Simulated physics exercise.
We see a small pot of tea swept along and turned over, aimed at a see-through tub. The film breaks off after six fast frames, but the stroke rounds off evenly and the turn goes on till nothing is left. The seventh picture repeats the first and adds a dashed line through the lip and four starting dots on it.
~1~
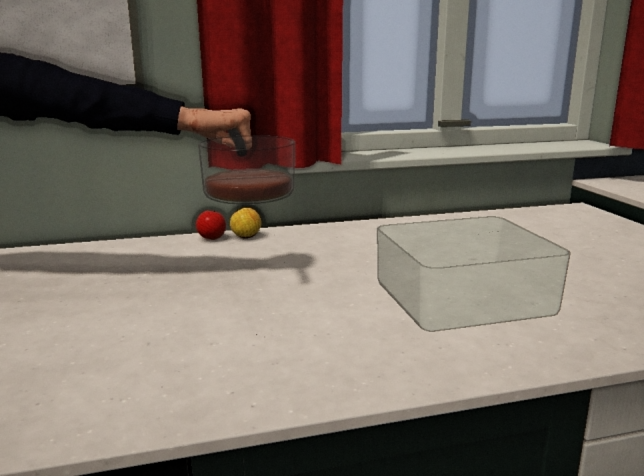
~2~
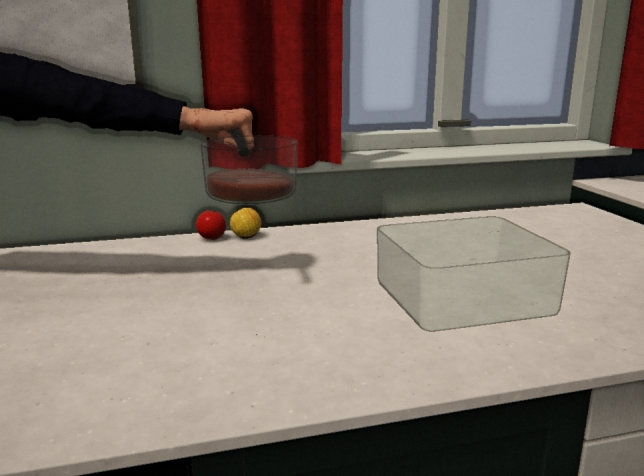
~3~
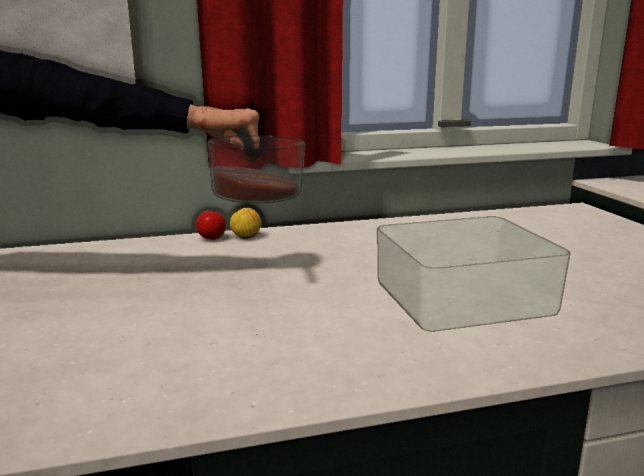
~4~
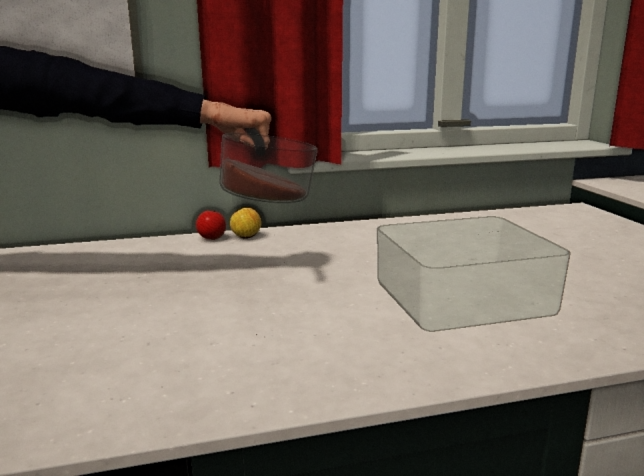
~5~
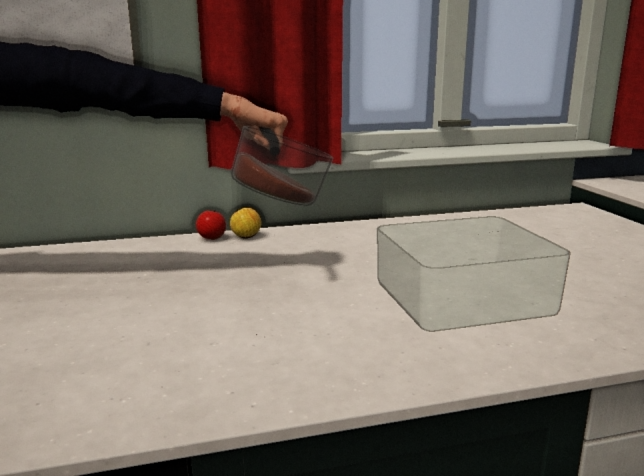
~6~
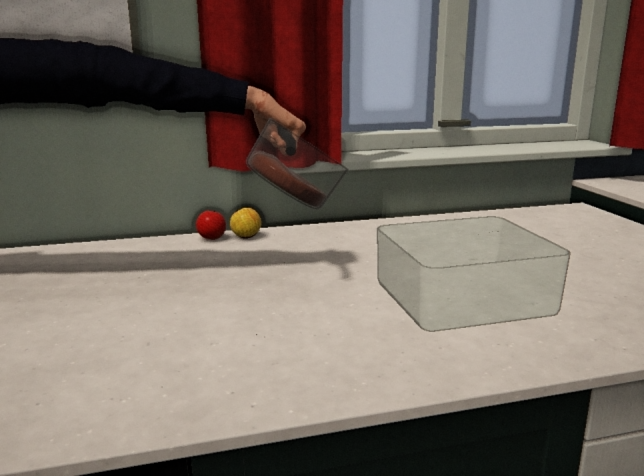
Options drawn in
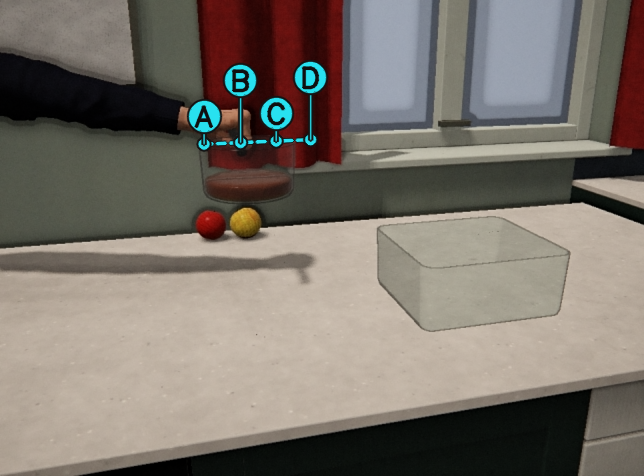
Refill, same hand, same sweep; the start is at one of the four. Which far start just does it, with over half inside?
Take B.
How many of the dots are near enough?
Three of the four.
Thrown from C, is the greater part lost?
No, that is safe.
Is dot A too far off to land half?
Yes, that goes wrong.
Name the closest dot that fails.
That is dot A.
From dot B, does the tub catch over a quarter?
Yes, clearly.
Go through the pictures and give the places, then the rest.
Upright, lip at (292, 140); tub from (419, 330) to (557, 312); nothing has left yet.
Upright, lip at (294, 140); nothing has left yet.
Tipped about 2°, lip at (301, 141); nothing has left yet.
Tipped about 9°, lip at (314, 146); nothing has left yet.
Tipped about 20°, lip at (330, 155); nothing has left yet.
Tipped about 34°, lip at (345, 167); nothing has left yet.
On the marked copy, A at (204, 144); B at (240, 142); C at (276, 141); D at (310, 139).
Choosing A, about 7 % lands in the tub, 89 % falls short and 4 % goes beside or beyond.
Choosing B, about 79 % lands in the tub, 8 % falls short and 13 % goes beside or beyond.
Choosing C, about 78 % lands in the tub, 4 % falls short and 18 % goes beside or beyond.
Choosing D, about 79 % lands in the tub, 5 % falls short and 16 % goes beside or beyond.
